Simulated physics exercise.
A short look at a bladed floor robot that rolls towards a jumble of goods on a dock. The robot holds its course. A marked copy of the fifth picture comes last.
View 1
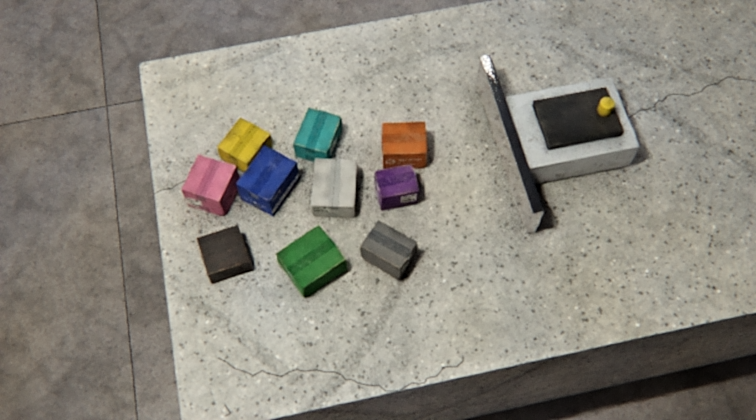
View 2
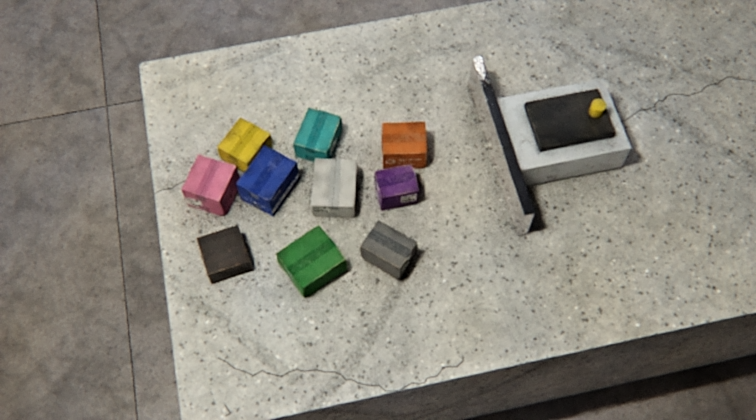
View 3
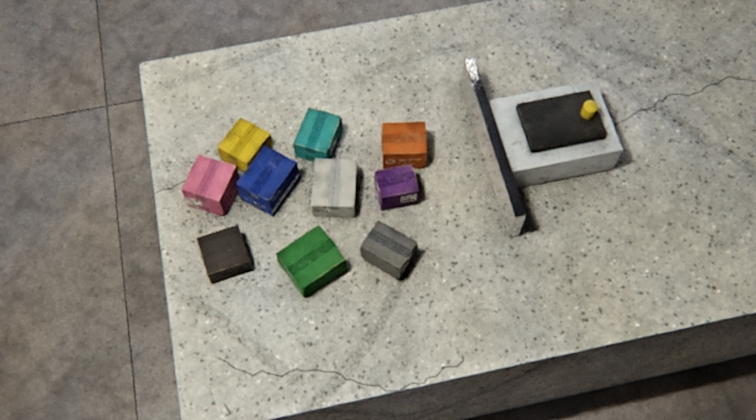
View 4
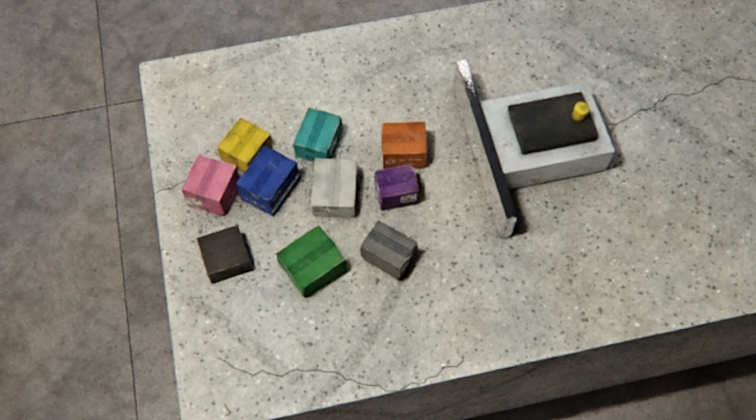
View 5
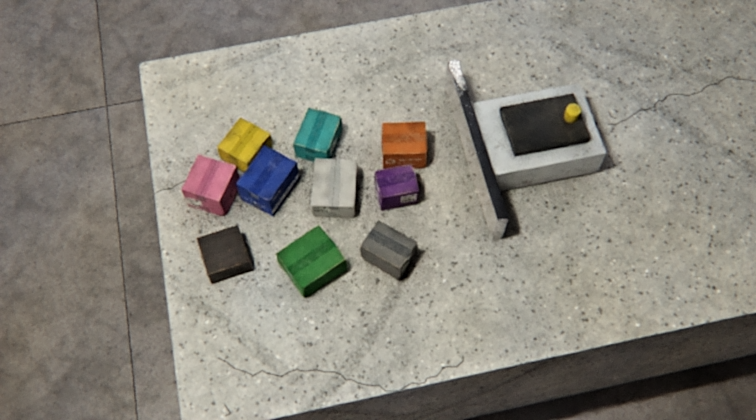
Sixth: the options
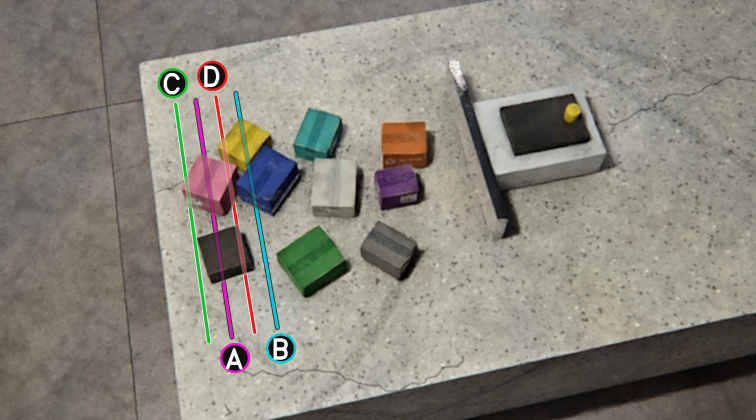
At the start, a loose cluster of ten coloured boxes sits on the left of a speckled grey slab, with a pale, dark-topped machine carrying a long dark blade to their right. The machine then slides slowly left, blade first, narrowing the gap slightly, while the boxes stay still.
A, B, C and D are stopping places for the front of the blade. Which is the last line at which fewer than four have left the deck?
Line D.
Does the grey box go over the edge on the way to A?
No.
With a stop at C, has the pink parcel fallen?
By then, yes.
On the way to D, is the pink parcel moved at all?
By then, yes.
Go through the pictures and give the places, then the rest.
The first frame shows green box (312, 262); orange parcel (404, 145); white parcel (335, 188).
The second frame shows robot (564, 120); turquoise parcel (318, 136).
The third frame shows robot (556, 121); pink parcel (212, 186).
The fourth frame shows robot (547, 123); purple parcel (397, 188).
The fifth frame shows robot (538, 125); blue box (269, 181); green box (312, 262); orange parcel (404, 145).
On the marked copy, A at (213, 211); B at (255, 202); C at (191, 215); D at (234, 207).
Taking D. A third of the way, robot (453, 141); grey box (376, 251); white parcel (324, 193).
Two thirds of the way, robot (365, 158); pink parcel (176, 173); black crate (200, 255).
When it is over, robot (297, 171); pink parcel over the edge; black crate over the edge; two fallen.
As for the rest, A drops six; B is within the limit but short; C drops six.
